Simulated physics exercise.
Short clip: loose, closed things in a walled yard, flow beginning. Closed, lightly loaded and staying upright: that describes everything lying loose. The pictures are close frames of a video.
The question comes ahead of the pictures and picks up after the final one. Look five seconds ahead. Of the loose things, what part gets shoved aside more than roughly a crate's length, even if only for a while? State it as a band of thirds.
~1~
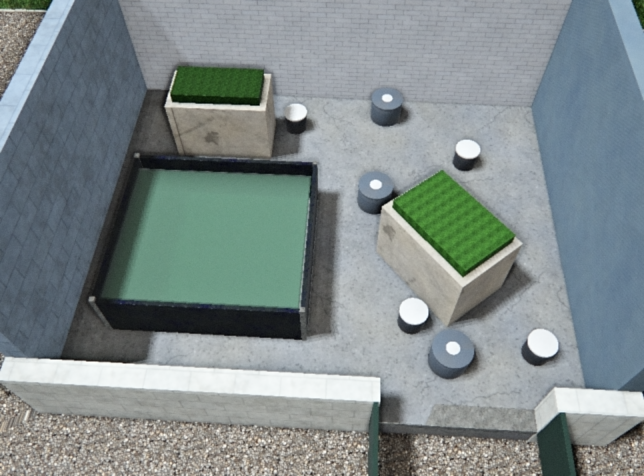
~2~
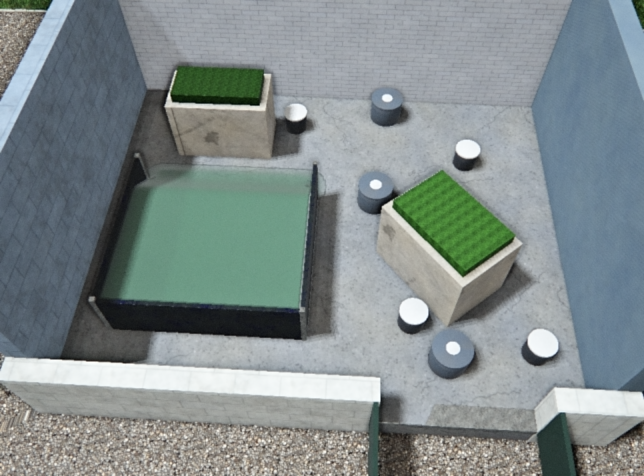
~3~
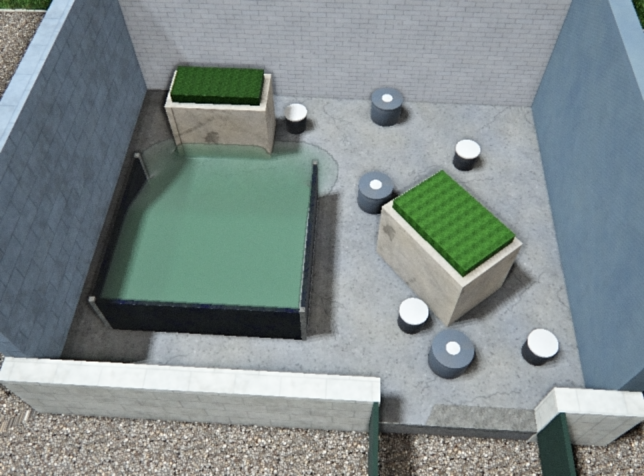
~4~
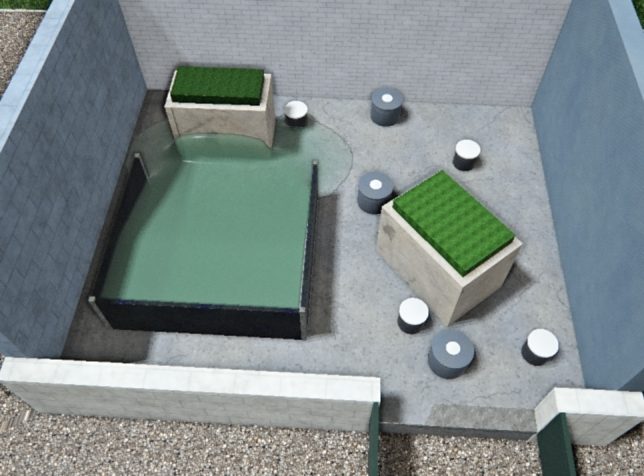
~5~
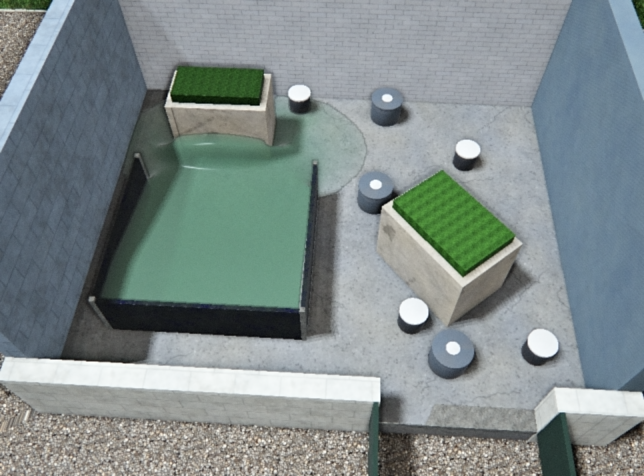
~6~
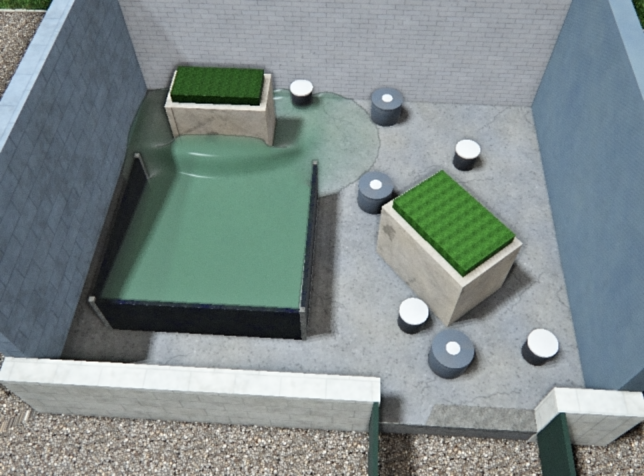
The share moved far is a third up to two thirds.
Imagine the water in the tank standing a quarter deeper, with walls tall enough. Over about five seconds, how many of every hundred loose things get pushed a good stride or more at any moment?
Near 60 in a hundred.
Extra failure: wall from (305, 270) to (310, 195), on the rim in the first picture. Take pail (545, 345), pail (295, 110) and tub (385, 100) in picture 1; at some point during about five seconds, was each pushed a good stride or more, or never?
Lab note - in sequence: Made it that far; never that far; never that far.
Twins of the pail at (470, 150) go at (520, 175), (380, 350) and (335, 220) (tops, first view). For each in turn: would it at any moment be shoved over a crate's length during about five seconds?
Listed in sequence, the answers are displaced a stride, remains nearby and remains nearby.
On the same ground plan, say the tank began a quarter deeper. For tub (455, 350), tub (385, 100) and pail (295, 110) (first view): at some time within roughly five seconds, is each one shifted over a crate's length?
In turn: Not that far, shifted that much, moved that far.
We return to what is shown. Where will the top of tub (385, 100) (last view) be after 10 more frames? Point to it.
It should be near (517, 114).
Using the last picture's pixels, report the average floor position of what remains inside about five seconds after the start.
Mean position: About (463, 282).
A moment on, 0 of 7 are well off their spots; 1 afloat.
Next, 2 of 7 are well off their spots; 1 afloat.
Later, 3 of 7 are well off their spots; 3 afloat.
In the end, 4 of 7 are well off their spots, and 4 have been at some point; 2 afloat.
